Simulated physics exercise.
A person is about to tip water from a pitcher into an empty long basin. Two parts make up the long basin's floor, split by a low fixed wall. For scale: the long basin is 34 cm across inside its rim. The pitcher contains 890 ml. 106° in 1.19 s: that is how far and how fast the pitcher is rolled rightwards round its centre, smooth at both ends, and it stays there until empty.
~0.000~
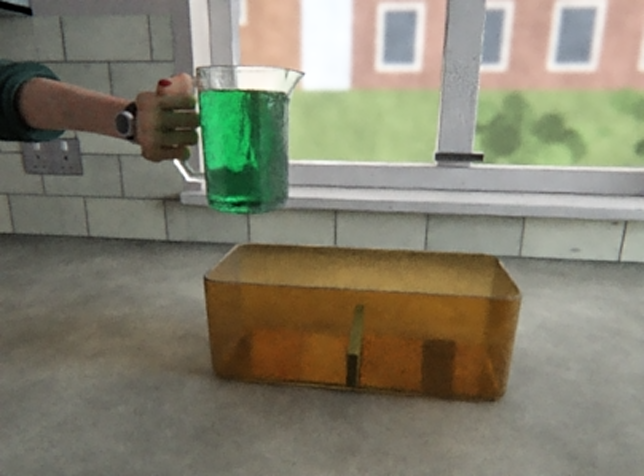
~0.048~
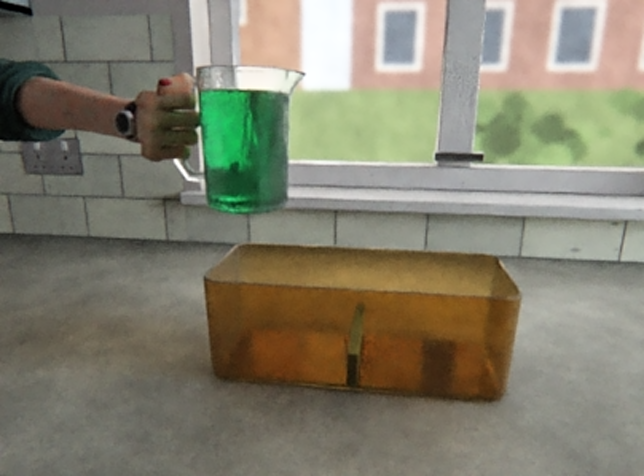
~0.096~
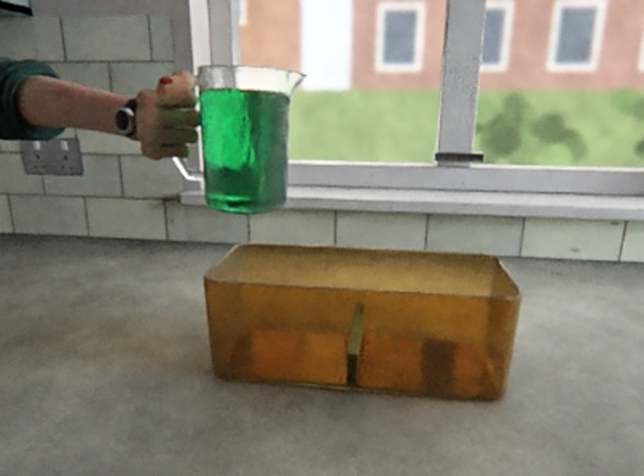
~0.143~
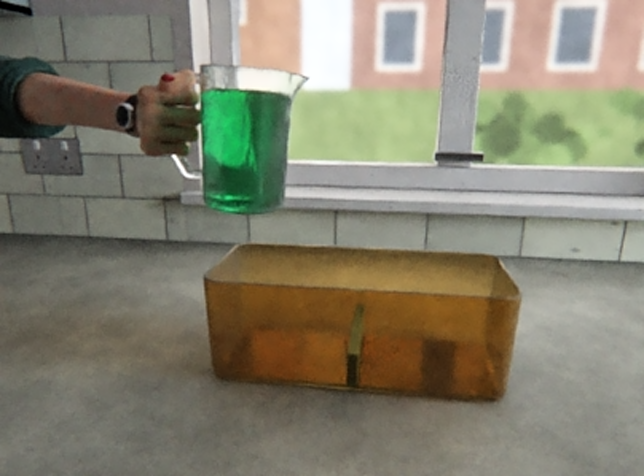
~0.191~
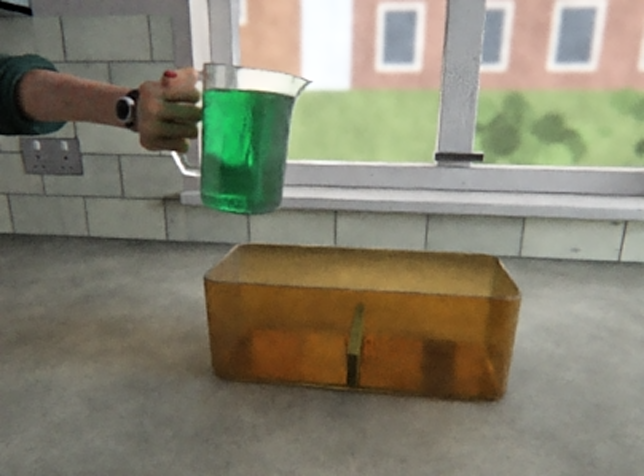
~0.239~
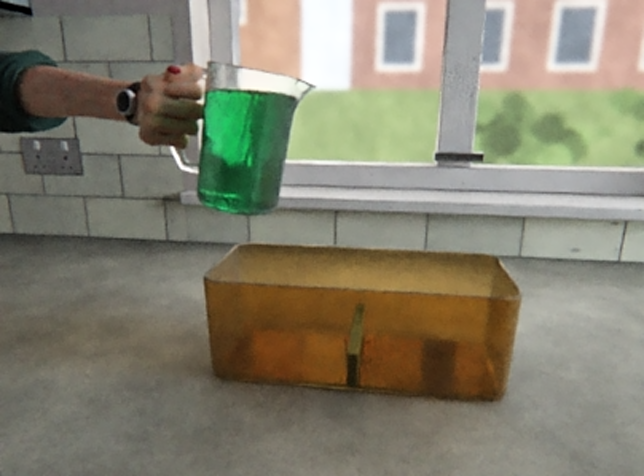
A hand holds a pitcher of green liquid above an amber basin and tilts it slightly right.
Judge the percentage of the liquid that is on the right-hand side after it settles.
My estimate is 81 %.
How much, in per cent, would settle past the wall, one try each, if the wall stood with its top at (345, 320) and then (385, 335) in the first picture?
First try about 95 %, second try about 45 %.
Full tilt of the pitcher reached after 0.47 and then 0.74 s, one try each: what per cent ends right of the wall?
Result: 75 per cent, then 80 per cent.
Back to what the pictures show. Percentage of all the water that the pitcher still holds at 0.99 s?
I reckon near 42 per cent still sits there.
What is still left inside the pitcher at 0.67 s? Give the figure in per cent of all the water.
Roughly 88 per cent.
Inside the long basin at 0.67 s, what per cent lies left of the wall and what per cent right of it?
I'd say some 0 in a hundred on the left and 2 on the right.
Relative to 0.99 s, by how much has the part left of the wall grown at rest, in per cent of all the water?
It comes to some 16 per cent.
Then, 0.67 s in, the tilt is 64° and 87 per cent is still to pour, 0 is left of the wall and 2 right of it.
Then, 0.99 s in, the tilt is 99° and 41 per cent is still to pour, 1 is left of the wall and 39 right of it.
Then, 1.33 s in, the tilt is 106° and 4 per cent is still to pour, 10 is left of the wall and 81 right of it.
Then, 1.69 s in, the tilt is 106° and 0 per cent is still to pour, 17 is left of the wall and 82 right of it.
Finally, 18 per cent lies left of the wall, 81 right of it and 1 outside.
